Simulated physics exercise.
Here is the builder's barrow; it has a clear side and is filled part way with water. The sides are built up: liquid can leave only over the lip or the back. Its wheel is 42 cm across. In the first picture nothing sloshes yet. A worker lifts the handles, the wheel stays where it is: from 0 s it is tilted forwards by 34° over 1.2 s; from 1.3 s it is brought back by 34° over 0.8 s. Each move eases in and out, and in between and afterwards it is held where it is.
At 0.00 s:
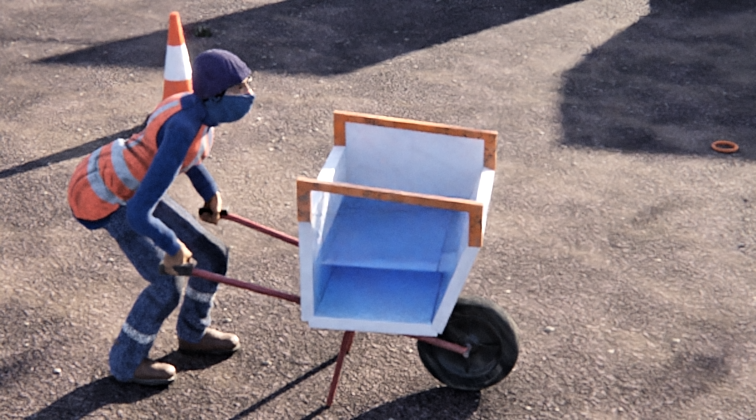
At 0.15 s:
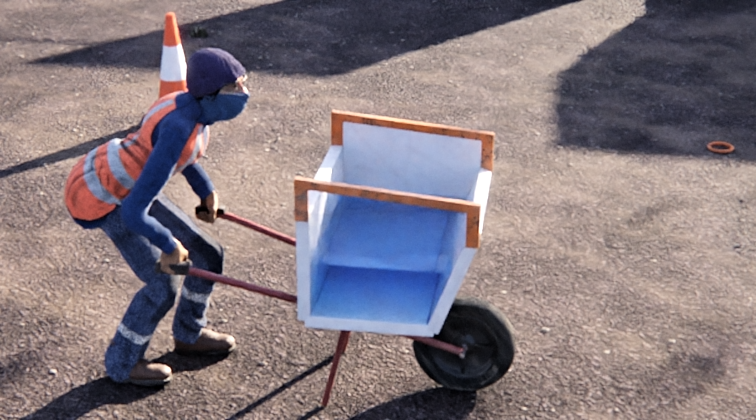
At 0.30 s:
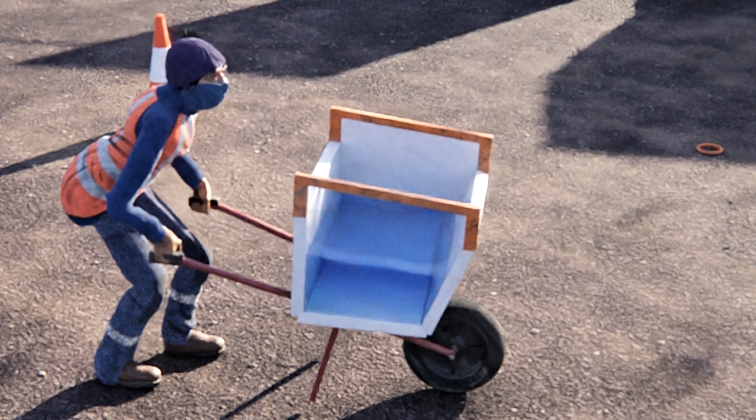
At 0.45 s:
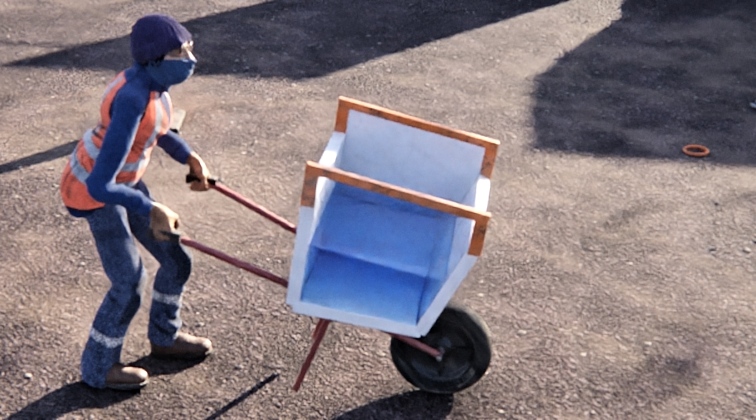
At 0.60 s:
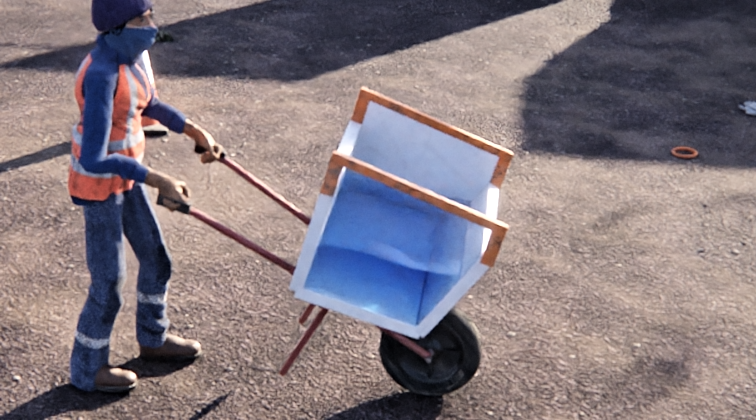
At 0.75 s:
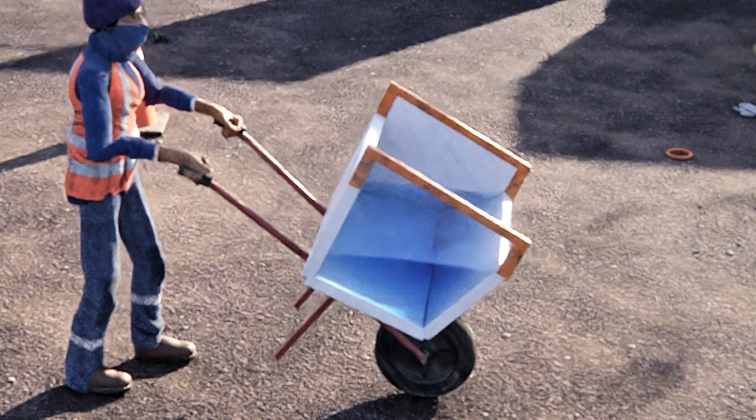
The footage shows a worker in an orange vest and dark beanie bending to grip a wheelbarrow's handles, then straightening up and lifting them, so the white, blue-lined box tilts steadily forwards to the right over its wheel.
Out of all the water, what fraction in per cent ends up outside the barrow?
About 40 per cent.
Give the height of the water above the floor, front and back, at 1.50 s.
Front 26 cm, back 0 cm.
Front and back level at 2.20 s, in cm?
About 4 cm in front and 36 cm behind.
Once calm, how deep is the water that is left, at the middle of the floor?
About 14 cm.
By 1.50 s the barrow is at 31° forwards, the surface stands 0 cm at the back and 26 cm at the front; 33 per cent is out, over the front.
By 2.20 s the surface stands 36 cm at the back and 4 cm at the front; 37 per cent is out, over the front.
By 2.90 s the surface stands 6 cm at the back and 18 cm at the front; 40 per cent is out, over the front.
By 4.99 s 40 per cent is out, over the front, 32 of 79 litres.
